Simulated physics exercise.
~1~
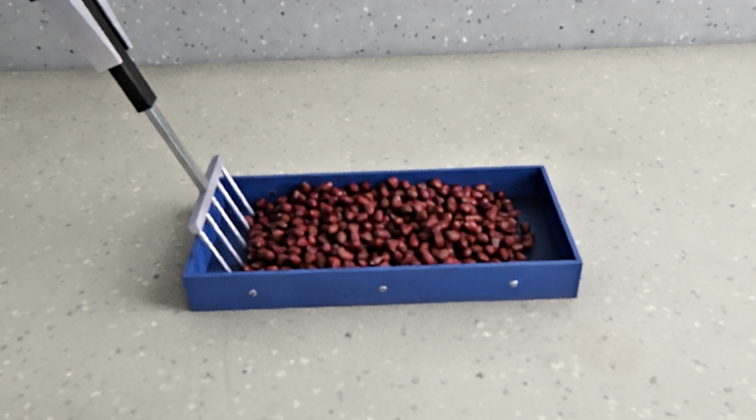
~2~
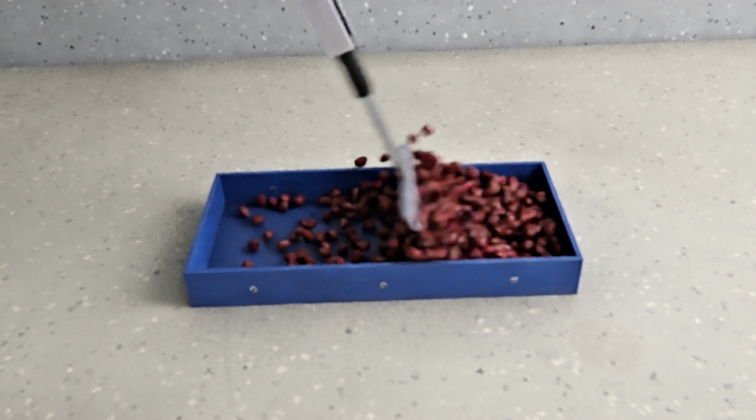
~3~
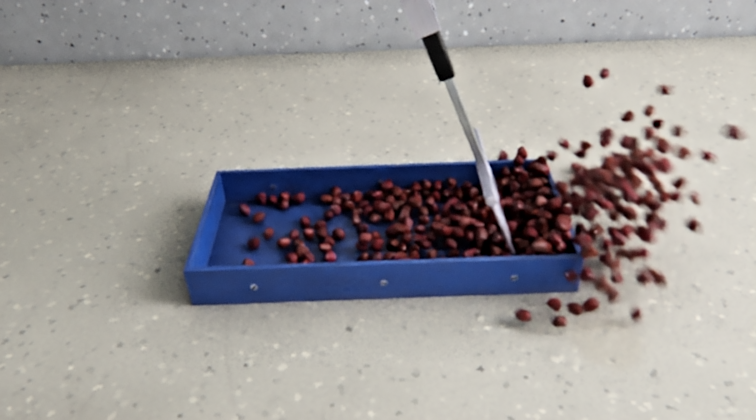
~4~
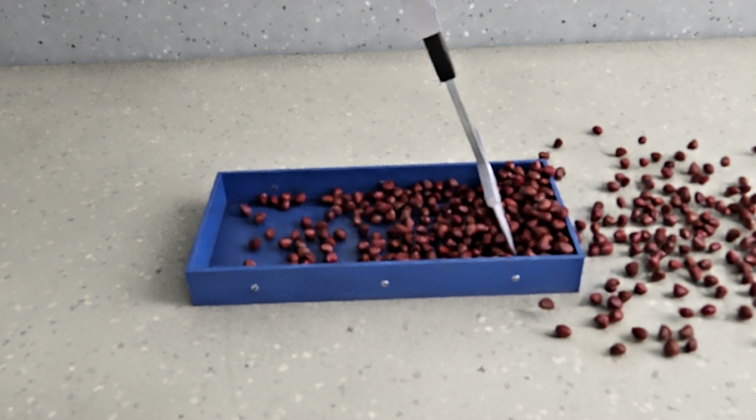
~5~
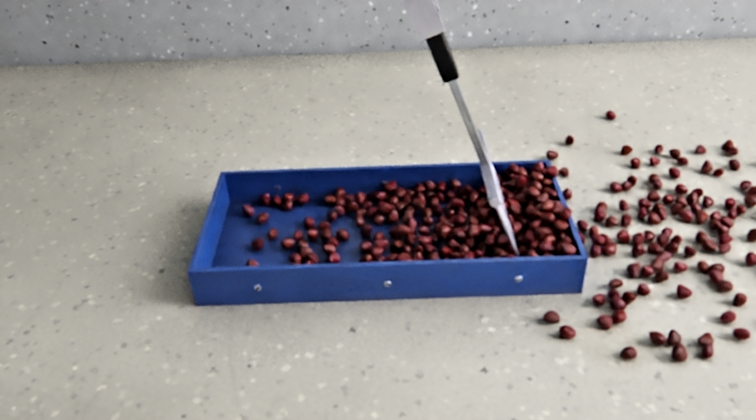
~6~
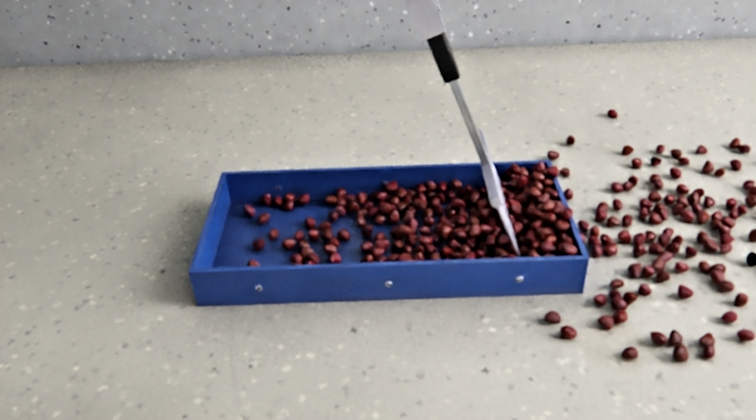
A robot arm's dark-and-white tool holds a pale rake at the left end of a blue rectangular trough, seen from slightly above on a speckled grey surface. Dark red beans lie heaped along most of the trough. The rake sweeps quickly to the right, pushing the beans into a rising pile and leaving a few scattered behind. It halts near the right end, and a spray of beans flies over the wall. They land and spread across the surface to the right, while the rake stays still and most of the beans remain in the trough.
